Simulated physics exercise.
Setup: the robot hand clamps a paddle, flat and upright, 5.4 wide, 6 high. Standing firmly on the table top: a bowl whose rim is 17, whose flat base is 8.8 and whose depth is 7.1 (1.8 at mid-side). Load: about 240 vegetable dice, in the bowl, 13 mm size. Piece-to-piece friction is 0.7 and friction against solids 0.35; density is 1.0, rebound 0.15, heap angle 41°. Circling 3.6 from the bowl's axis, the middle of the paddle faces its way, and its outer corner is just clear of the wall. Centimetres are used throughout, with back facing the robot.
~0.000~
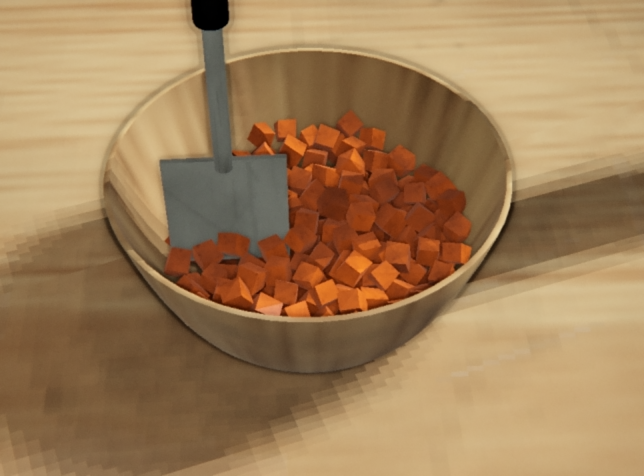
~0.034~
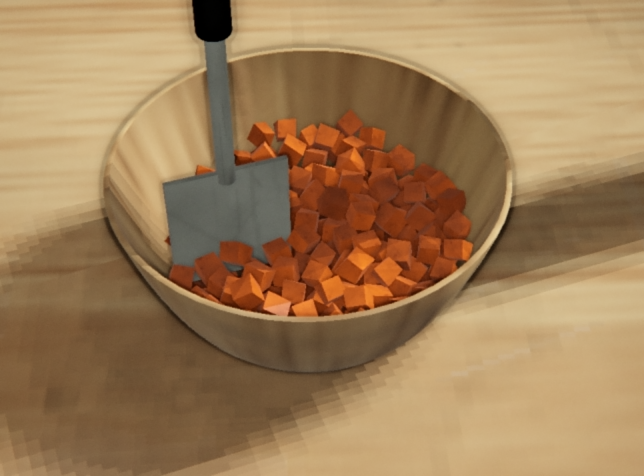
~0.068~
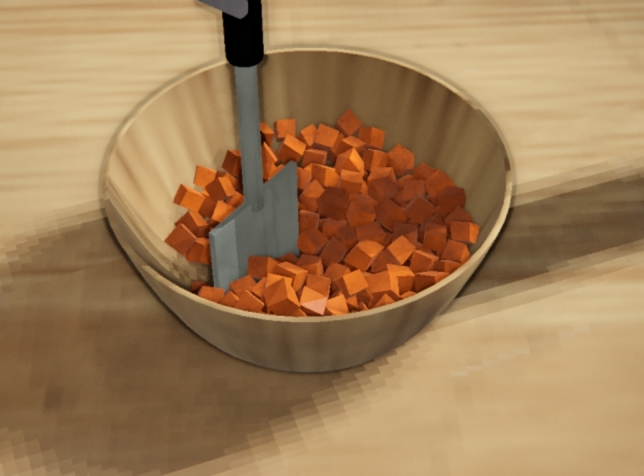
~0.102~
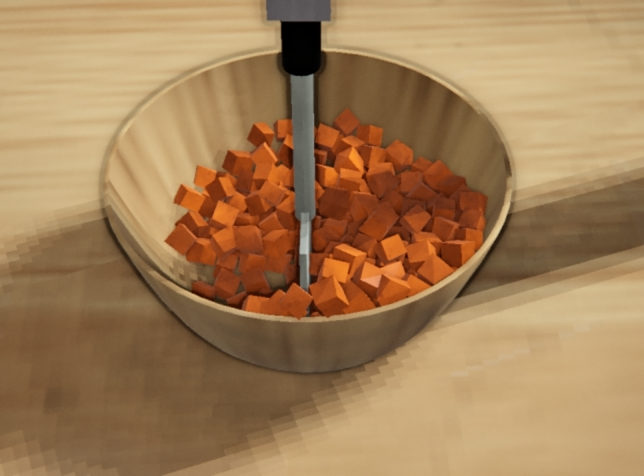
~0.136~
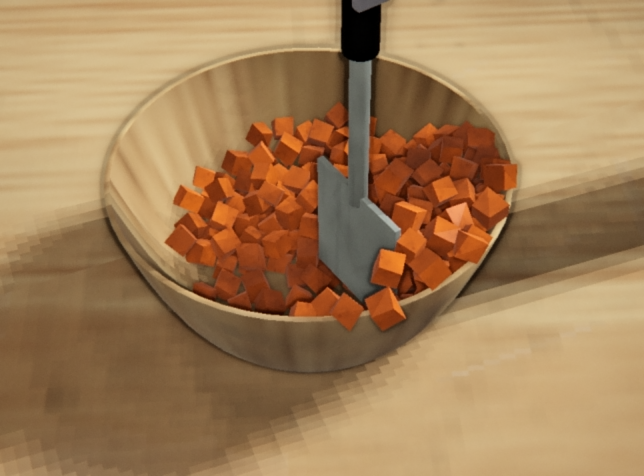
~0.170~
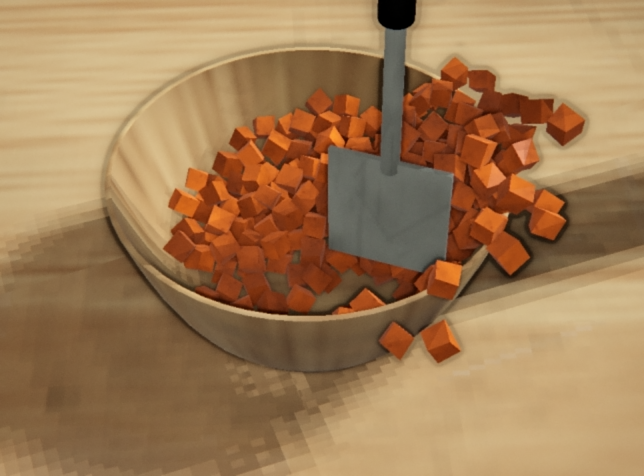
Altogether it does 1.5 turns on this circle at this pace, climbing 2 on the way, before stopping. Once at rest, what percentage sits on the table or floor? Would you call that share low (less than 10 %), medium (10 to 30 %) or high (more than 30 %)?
I would call it high.
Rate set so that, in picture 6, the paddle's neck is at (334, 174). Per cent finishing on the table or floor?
About 30 per cent.
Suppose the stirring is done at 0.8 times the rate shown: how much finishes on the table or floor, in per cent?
Some 30 in a hundred.
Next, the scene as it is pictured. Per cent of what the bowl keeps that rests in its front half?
I'd put it at roughly 40 per cent.
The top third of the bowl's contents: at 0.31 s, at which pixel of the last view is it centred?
About (196, 143) in the last picture.
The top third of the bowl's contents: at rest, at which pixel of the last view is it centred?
About (356, 198).
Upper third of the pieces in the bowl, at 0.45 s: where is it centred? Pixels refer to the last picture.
Around (348, 293).
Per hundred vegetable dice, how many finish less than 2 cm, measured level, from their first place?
Something close to 5 percent, I'd say.
After 0.31 s, 302° round, highest piece 10 above the table; 172 in the bowl, 17 on the table or floor, 46 in flight or on the tool.
After 0.45 s, 87° round, highest piece 10 above the table; 147 in the bowl, 66 on the table or floor, 22 in flight or on the tool.
After 0.72 s, 180° round, highest piece 6 above the table; 136 in the bowl, 99 on the table or floor.
After 1.42 s, 180° round, highest piece 5 above the table; 136 in the bowl, 99 on the table or floor.
In the end, 136 in the bowl, 99 on the table or floor. That is 42 % on the table or floor.
